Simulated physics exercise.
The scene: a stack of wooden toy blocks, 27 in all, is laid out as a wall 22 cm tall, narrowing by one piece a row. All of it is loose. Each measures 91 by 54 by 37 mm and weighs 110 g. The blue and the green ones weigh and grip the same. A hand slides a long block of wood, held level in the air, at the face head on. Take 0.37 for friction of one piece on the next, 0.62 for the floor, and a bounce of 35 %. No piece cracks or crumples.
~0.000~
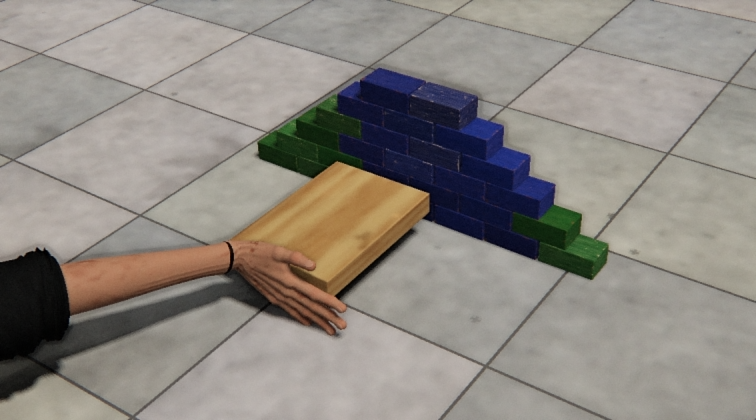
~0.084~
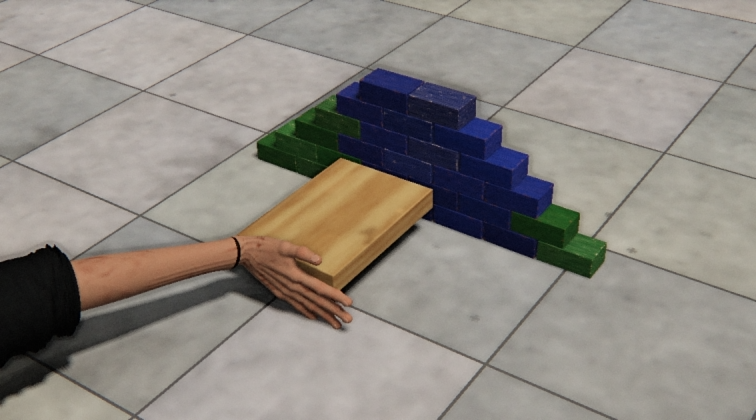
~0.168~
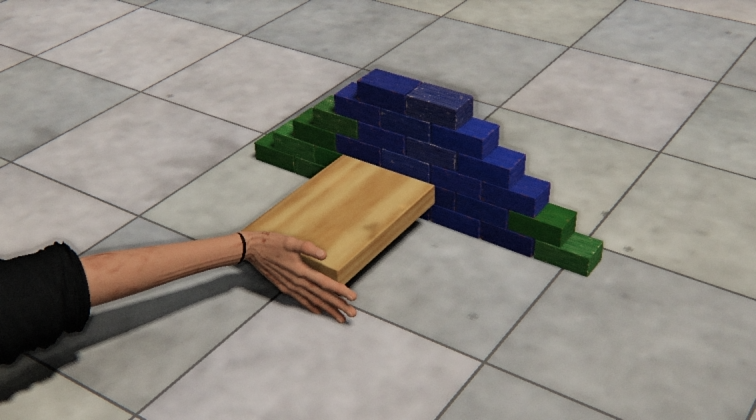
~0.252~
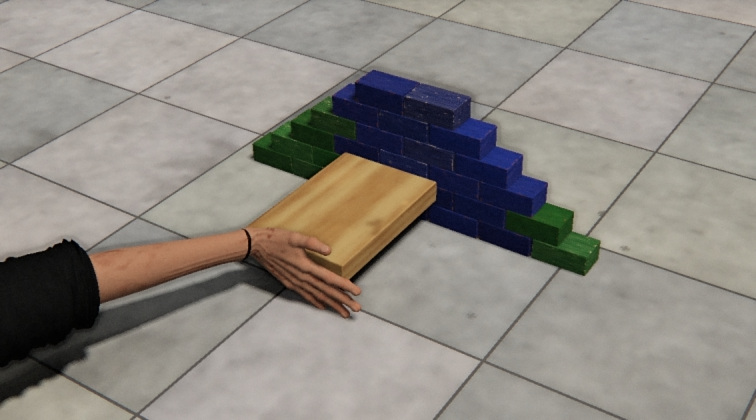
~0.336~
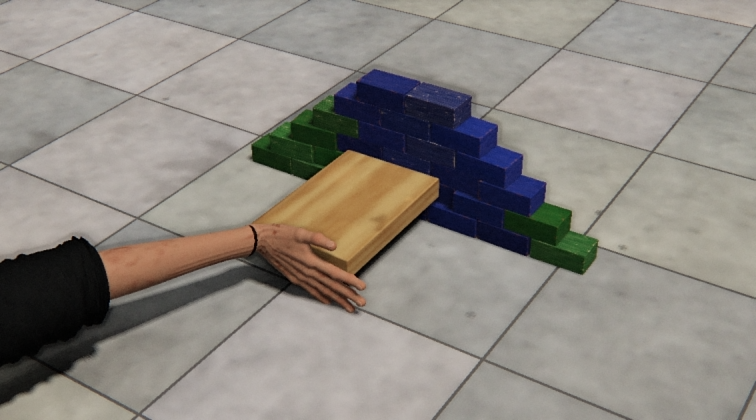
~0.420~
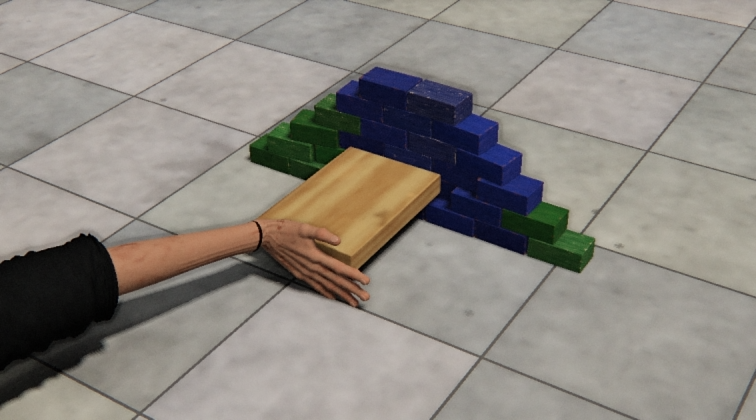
On a tiled floor, a hand slides a raised wooden block toward a stepped wall of blue and green blocks. It meets the wall's face and pushes in slightly, shifting several pieces back a little and opening small gaps.
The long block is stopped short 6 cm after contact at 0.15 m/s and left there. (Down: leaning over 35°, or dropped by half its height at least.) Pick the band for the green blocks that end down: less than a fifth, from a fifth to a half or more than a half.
Ending down: Between a fifth and a half.
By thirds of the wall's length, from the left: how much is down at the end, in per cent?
Left 50, middle 80, right 20 per cent.
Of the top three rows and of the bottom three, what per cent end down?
From the top 100, from the bottom 40 per cent.
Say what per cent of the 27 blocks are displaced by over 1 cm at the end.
Shifted: 60 per cent.
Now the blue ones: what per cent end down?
By colour: Blue 70 per cent.
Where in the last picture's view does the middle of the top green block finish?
Around (395, 118).
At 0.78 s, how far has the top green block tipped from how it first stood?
Some 70°.
After 0.54 s, none of the 8 green blocks down (0 of 27 in all colours); top green block 6° from how it stood; top blue block 6° from how it stood.
After 0.66 s, none of the 8 green blocks down (4 of 27 in all colours); top green block 29° from how it stood, 14 mm lower; top blue block 29° from how it stood, 20 mm lower.
After 0.78 s, 3 of the 8 green blocks down (16 of 27 in all colours); top green block 65° from how it stood, 7 cm lower; top blue block 56° from how it stood, 12 cm lower.
After 0.96 s, 3 of the 8 green blocks down (16 of 27 in all colours); top green block on its side; top blue block on its side.
In the end (1.8 s), 3 of the 8 green blocks down (16 of 27 in all colours); top green block on its side; top blue block upside down. That is 38 per cent. From the last view, middles, top green block near (395, 118), top blue block near (531, 108).
